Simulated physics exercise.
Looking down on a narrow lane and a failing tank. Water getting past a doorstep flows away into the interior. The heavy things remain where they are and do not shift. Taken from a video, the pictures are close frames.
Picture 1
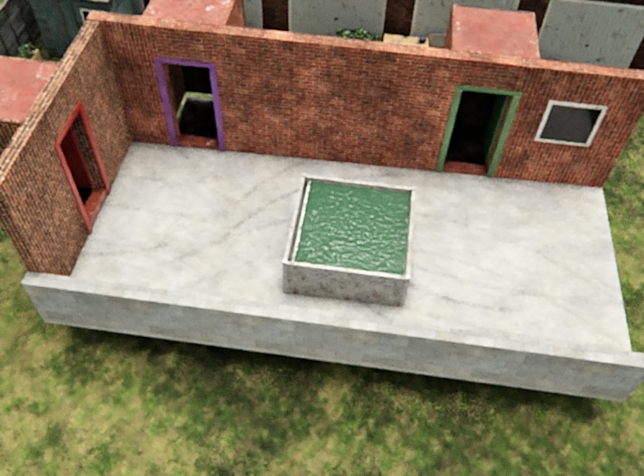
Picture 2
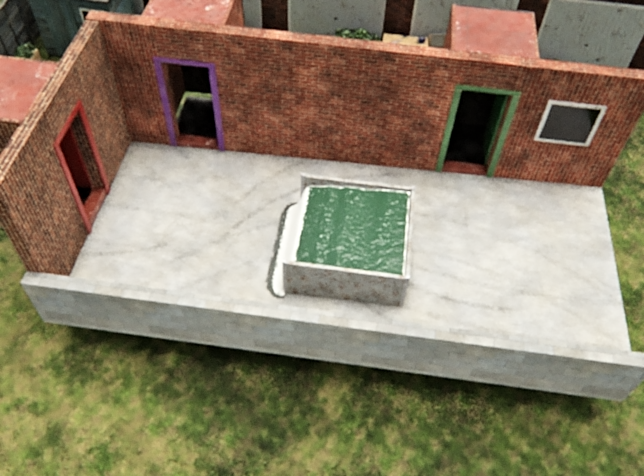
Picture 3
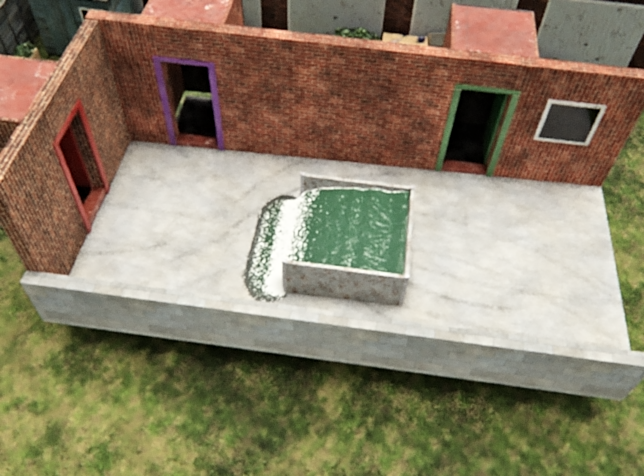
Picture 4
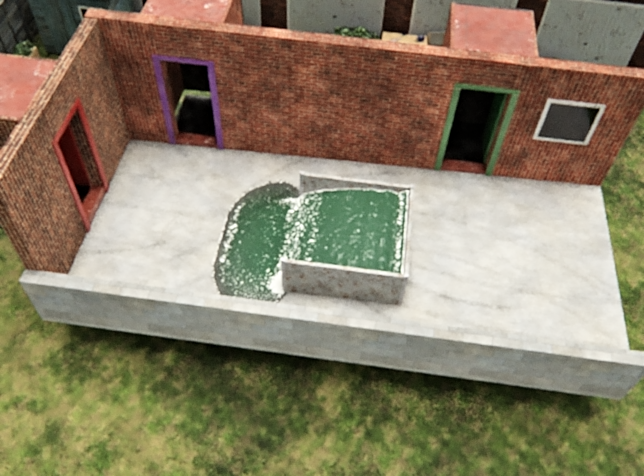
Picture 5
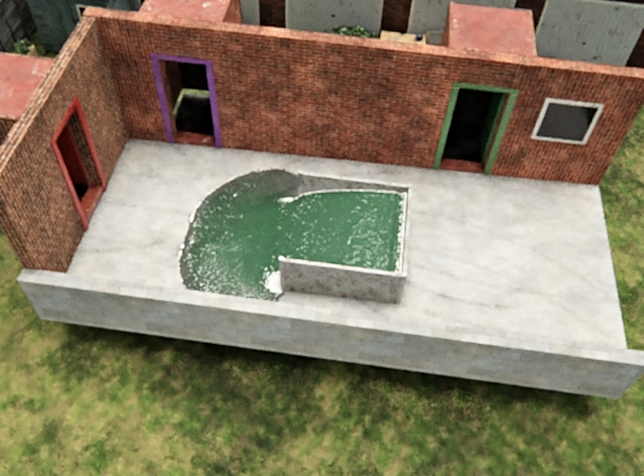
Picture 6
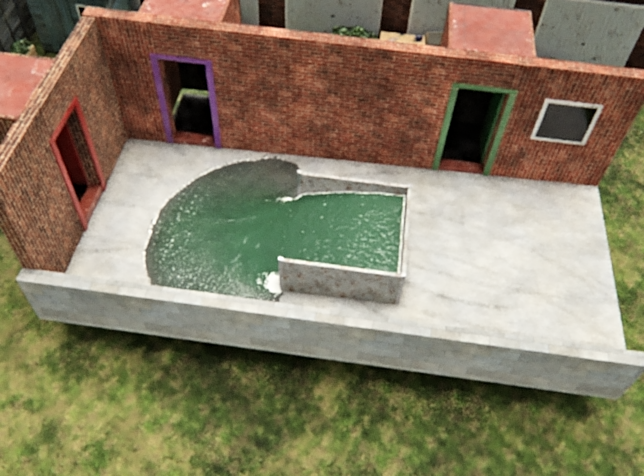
Green water in a square, pale-walled tank lies still, then pours out through its open left side, foaming white and fanning leftward in a widening, dark-edged curve across the floor. The view looks down from high above on a narrow, pale grey paved lane beside patchy grass, and it barely shifts. Brick walls hold a red-framed doorway at left, a purple one behind, and a green one beside a white-framed window at right.
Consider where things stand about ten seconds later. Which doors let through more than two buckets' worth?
Result: The purple door breaks the limit. The red door breaks the limit. The green door respects the limit.
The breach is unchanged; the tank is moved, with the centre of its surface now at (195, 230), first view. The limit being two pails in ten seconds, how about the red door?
Red door: Above the limit.
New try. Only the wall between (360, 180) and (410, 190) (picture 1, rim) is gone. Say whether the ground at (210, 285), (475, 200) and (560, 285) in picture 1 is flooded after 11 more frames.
Point one not reached; point two reached; point three not reached.
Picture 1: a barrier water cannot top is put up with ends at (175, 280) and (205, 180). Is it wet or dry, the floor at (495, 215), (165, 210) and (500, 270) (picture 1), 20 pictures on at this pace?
Taking the points in order - unwetted, wetted, unwetted.
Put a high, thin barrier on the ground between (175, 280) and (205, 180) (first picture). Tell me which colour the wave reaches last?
Answer - the one in green.
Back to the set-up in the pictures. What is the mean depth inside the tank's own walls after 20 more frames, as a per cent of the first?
My reading: Near 12 %.
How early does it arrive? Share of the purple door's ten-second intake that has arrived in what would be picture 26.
By then roughly 15 percent of the ten-second total is in.
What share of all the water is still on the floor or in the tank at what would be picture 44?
About 88 per cent.
A moment on, water covers 40 % of the floor; the purple door wet at the sill, nothing in, the red door over two buckets in, the green door not reached.
Next, water covers 45 % of the floor; the purple door under two buckets in, the red door far over two buckets in, the green door not reached.
Then, water covers 40 % of the floor; the purple door under two buckets in, the red door far over two buckets in, the green door not reached.
Later, water covers 55 % of the floor; the purple door far over two buckets in, the red door far over two buckets in, the green door not reached.
In the end, water covers 85 % of the floor; the purple door far over two buckets in, the red door far over two buckets in, the green door wet at the sill, nothing in.
